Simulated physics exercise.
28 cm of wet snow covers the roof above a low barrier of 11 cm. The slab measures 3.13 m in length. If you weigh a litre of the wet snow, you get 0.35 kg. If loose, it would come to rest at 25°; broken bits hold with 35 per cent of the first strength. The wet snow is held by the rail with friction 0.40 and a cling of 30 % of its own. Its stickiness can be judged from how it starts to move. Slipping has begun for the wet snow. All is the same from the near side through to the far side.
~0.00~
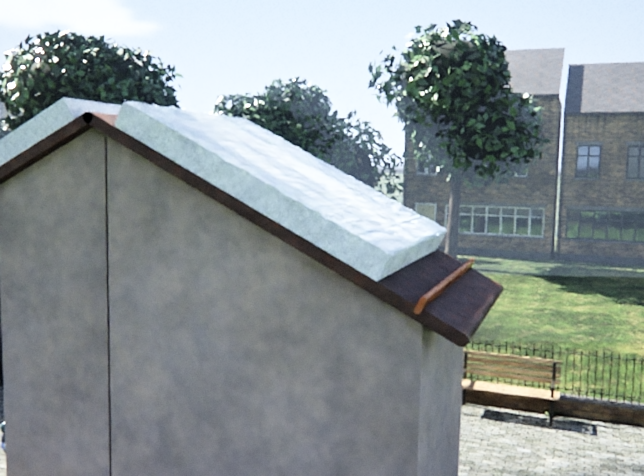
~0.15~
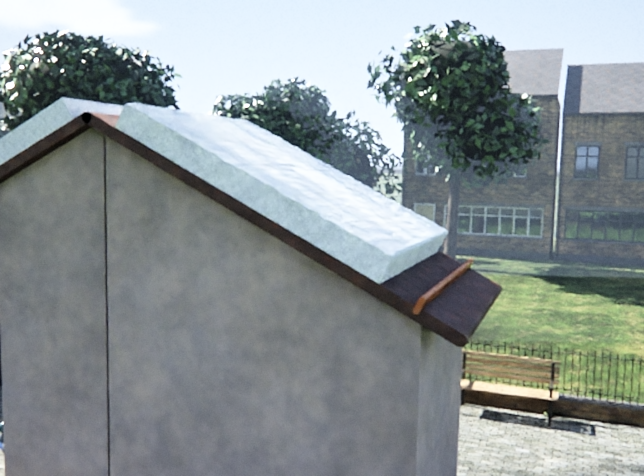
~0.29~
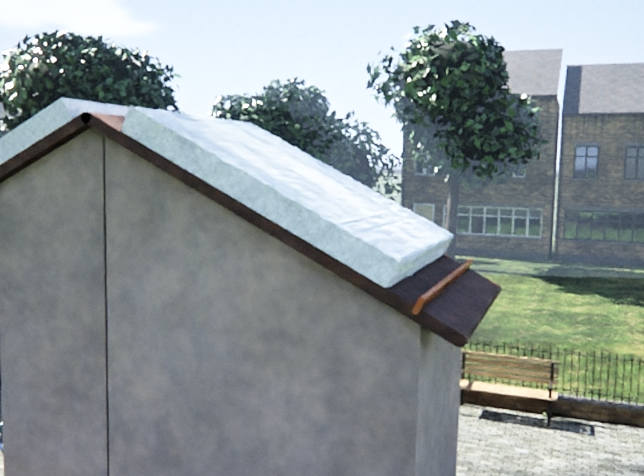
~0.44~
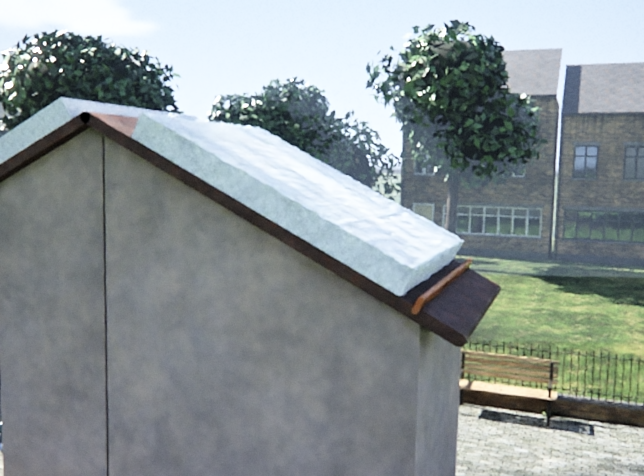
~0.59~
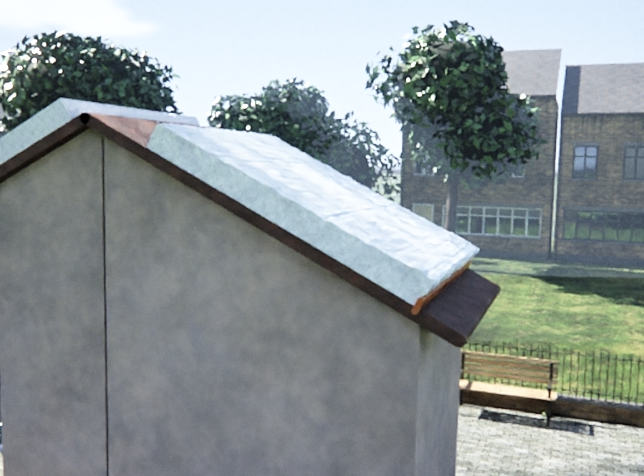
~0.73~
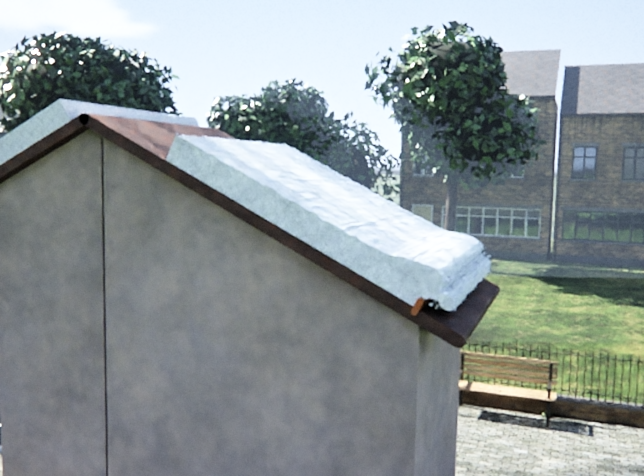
In a sunny outdoor space, seen from roof height with an almost motionless camera, a plain grey gabled building fills the left and centre, edged in dark brown. Pale, bluish-white snow covers both slopes, while leafy trees, brick buildings, green grass and a wooden bench stand beyond. The slab on the right slope slides gradually down to the right, baring reddish-brown roof near the ridge, then pushes over the orange-brown rail and cracks.
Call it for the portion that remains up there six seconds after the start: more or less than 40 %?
Call: Less.
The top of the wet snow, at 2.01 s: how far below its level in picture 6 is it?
Roughly 0.9 metres.
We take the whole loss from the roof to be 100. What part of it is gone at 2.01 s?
Value noted: About 80 per cent.
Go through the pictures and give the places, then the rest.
In the first picture, leading edge of the wet snow at (389, 258).
In the second picture, leading edge of the wet snow at (391, 260), its middle shifted 2.9 cm.
In the third picture, leading edge of the wet snow at (398, 265), its middle shifted 12 cm.
In the fourth picture, leading edge of the wet snow at (413, 274), its middle shifted 26 cm.
In the fifth picture, leading edge of the wet snow at (434, 286), its middle shifted 47 cm, 3 % of it past the rail, in one piece.
In the sixth picture, leading edge of the wet snow at (453, 307), its middle shifted 70 cm, 8 % of it past the rail, cracking.
After 1.32 s, 75 % of the snow is on the roof.
After 2.01 s, 41 % of the snow is on the roof.
After 2.71 s, 31 % of the snow is on the roof.
After 3.40 s, 28 % of the snow is on the roof.
After 6.00 s, at the end, 28 % of the snow is on the roof.
